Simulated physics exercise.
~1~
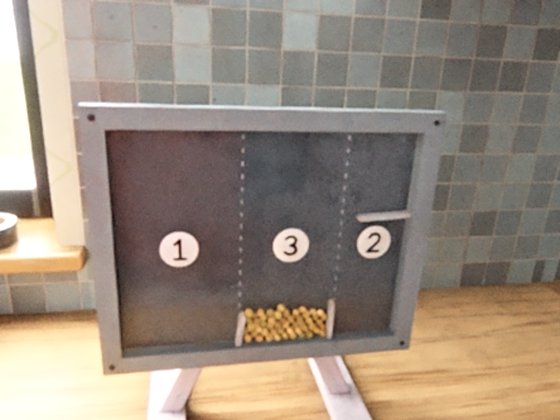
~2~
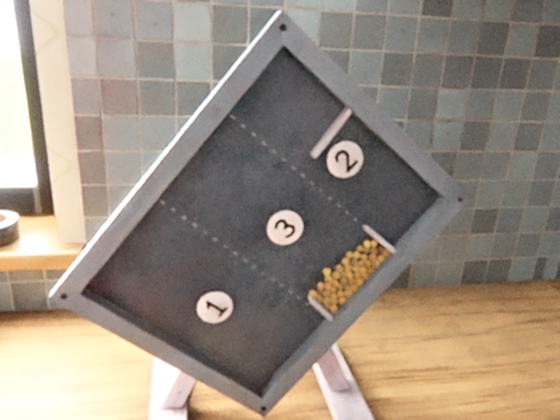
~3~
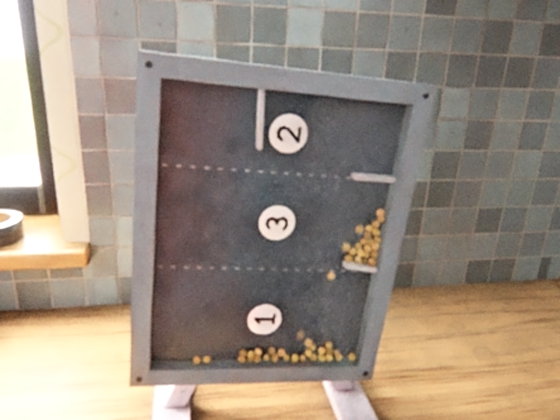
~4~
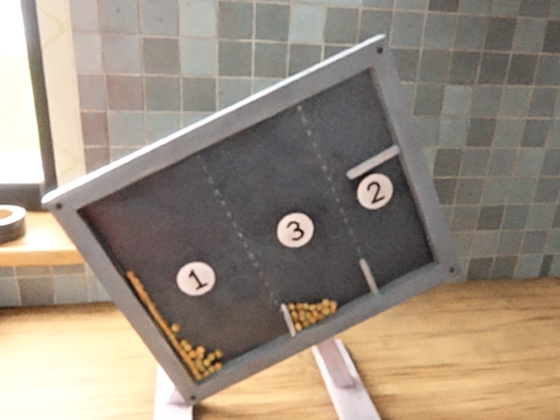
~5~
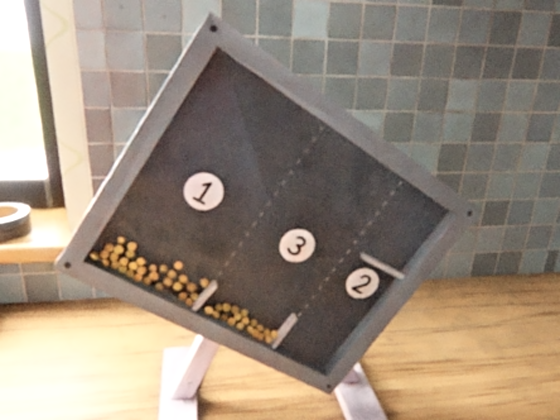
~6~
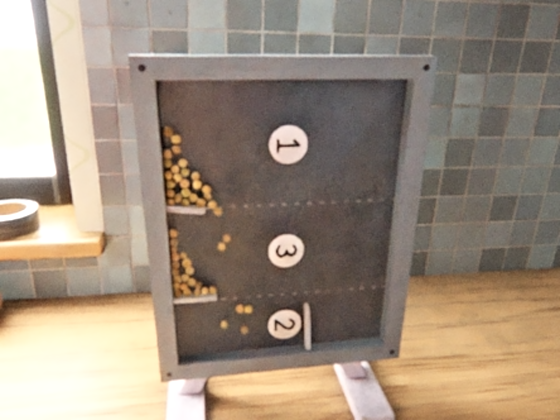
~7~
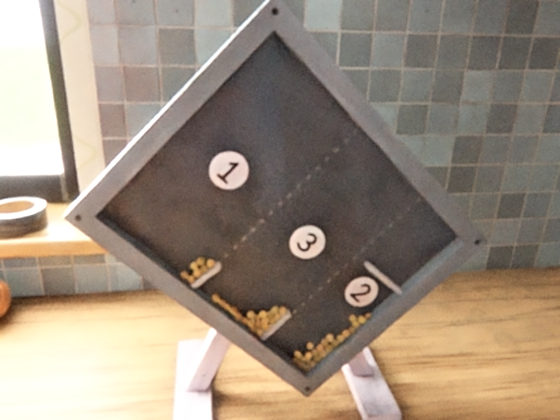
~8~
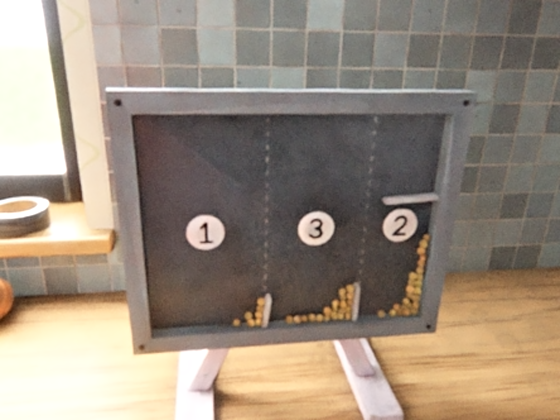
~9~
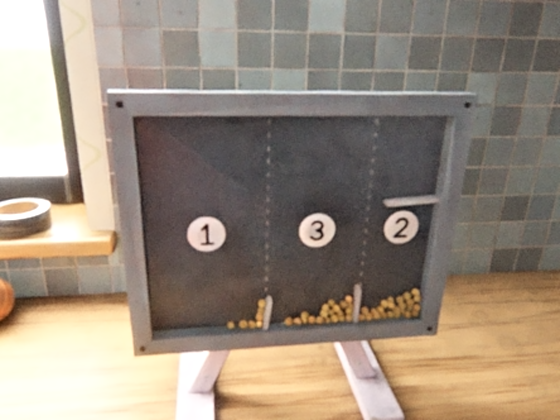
To begin with, a framed dark panel on a stand holds small golden beads between two short ledges at the bottom of strip three. The panel turns anticlockwise until it stands on its side, and many of the beads spill down into strip one. It then swings back clockwise through level and onto its other side, sending beads over the ledges towards strip two. Finally it turns back to level, and a pile leaning against the right wall slumps flat. It ends with a few beads in strip one and larger shares in strips three and two.
